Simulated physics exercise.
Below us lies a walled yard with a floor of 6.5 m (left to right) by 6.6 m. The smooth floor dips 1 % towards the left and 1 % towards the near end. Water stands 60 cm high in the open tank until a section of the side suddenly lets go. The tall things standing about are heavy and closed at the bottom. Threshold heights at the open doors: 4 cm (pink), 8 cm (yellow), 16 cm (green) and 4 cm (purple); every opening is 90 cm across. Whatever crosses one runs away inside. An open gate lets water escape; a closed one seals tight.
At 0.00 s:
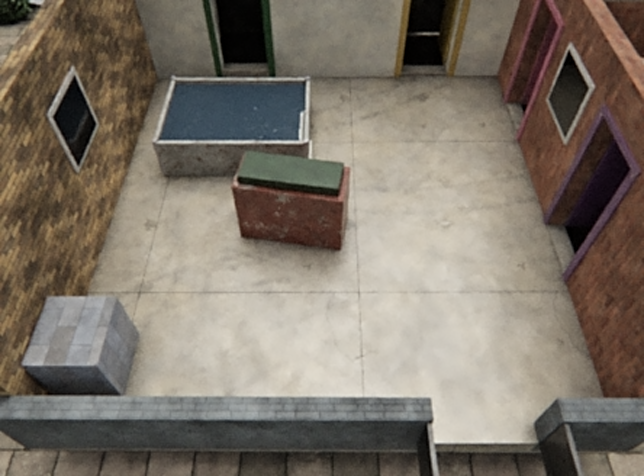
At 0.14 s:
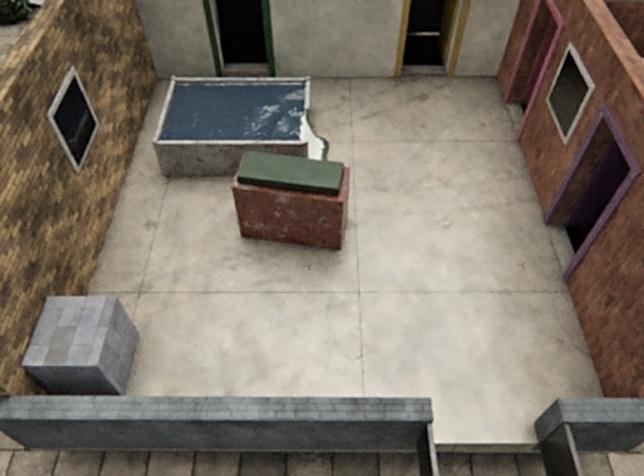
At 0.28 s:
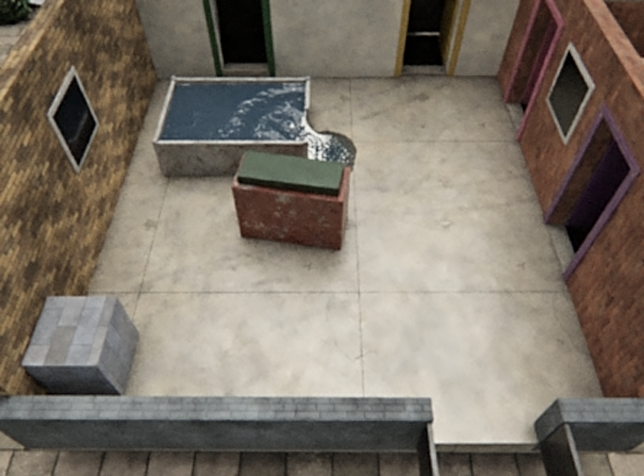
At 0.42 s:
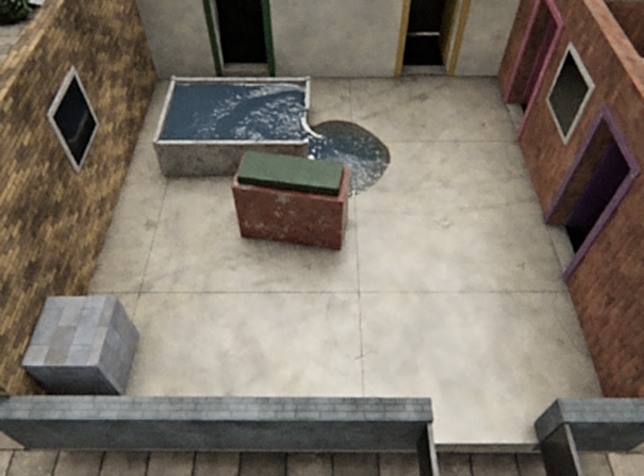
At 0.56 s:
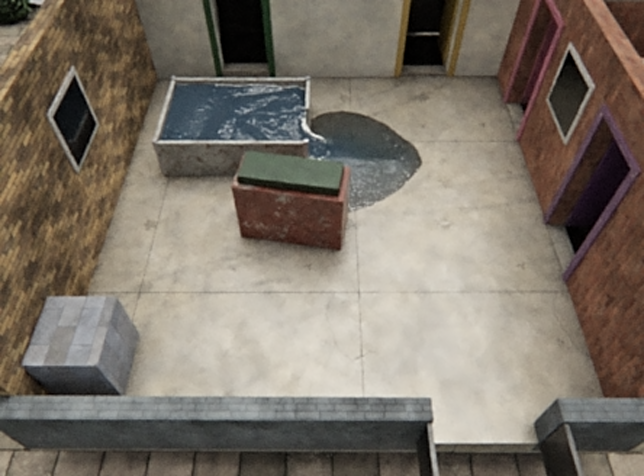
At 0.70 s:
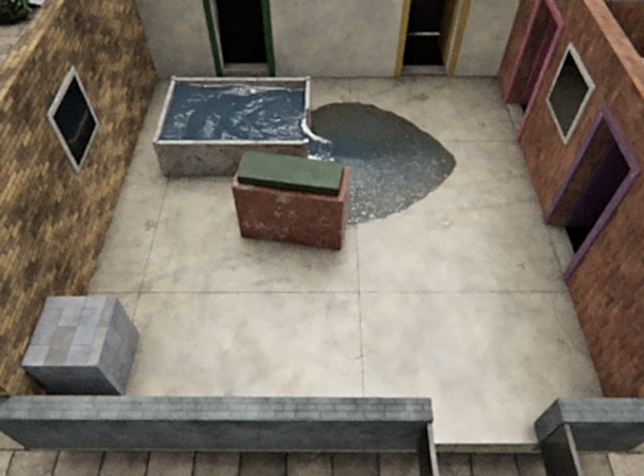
A walled yard with a pale, smooth floor is seen from above, with brick walls at left and right and a low grey wall along the near side. A blue-filled open tank sits at the back left, behind a reddish block with a green top, while a grey block stands at near left. Water pours from the tank's right side and spreads rightward and nearer in a widening dark pool.
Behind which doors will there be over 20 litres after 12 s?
Door by door: At the pink door it exceeds the limit; at the yellow door it does not reach the limit; at the green door it keeps below the limit; at the purple door it exceeds the limit.
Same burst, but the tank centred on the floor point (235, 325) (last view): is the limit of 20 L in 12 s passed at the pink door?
Then: Pink below.
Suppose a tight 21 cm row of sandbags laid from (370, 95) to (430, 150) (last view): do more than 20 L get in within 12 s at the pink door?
Then: Pink below.
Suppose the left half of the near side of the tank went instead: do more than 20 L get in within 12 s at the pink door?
Then: Pink below.
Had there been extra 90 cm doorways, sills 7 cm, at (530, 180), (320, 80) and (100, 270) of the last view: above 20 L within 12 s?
In turn: Above, not over, under.
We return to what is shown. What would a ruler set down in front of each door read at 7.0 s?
Depths in cm: Pink 7, yellow 5, green 2, purple 6.
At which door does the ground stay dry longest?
Last comes the green one.
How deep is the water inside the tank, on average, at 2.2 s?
Some 37 cm.
After 1.4 s water covers 25 % of the floor and is deepest (32 cm) near (315, 159); pink door not reached, yellow door not reached, green door not reached, purple door not reached.
After 2.2 s water covers 40 % of the floor and is deepest (28 cm) near (315, 159); pink door 13 cm at the sill, 20 L in, yellow door 4 cm at the sill, 0 L in, green door not reached, purple door 13 cm at the sill, 9 L in.
After 3.5 s water covers 45 % of the floor and is deepest (22 cm) near (602, 405); pink door 13 cm at the sill, 83 L in, yellow door 6 cm at the sill, 0 L in, green door not reached, purple door 10 cm at the sill, 46 L in.
After 7.0 s water covers 65 % of the floor and is deepest (12 cm) near (592, 421); pink door 7 cm at the sill, 146 L in, yellow door 5 cm at the sill, 0 L in, green door 2 cm at the sill, 0 L in, purple door 6 cm at the sill, 76 L in.
After 12.0 s water covers 85 % of the floor and is deepest (12 cm) near (47, 420); pink door 3 cm at the sill, 154 L in, yellow door 3 cm at the sill, 0 L in, green door 2 cm at the sill, 0 L in, purple door 3 cm at the sill, 80 L in.
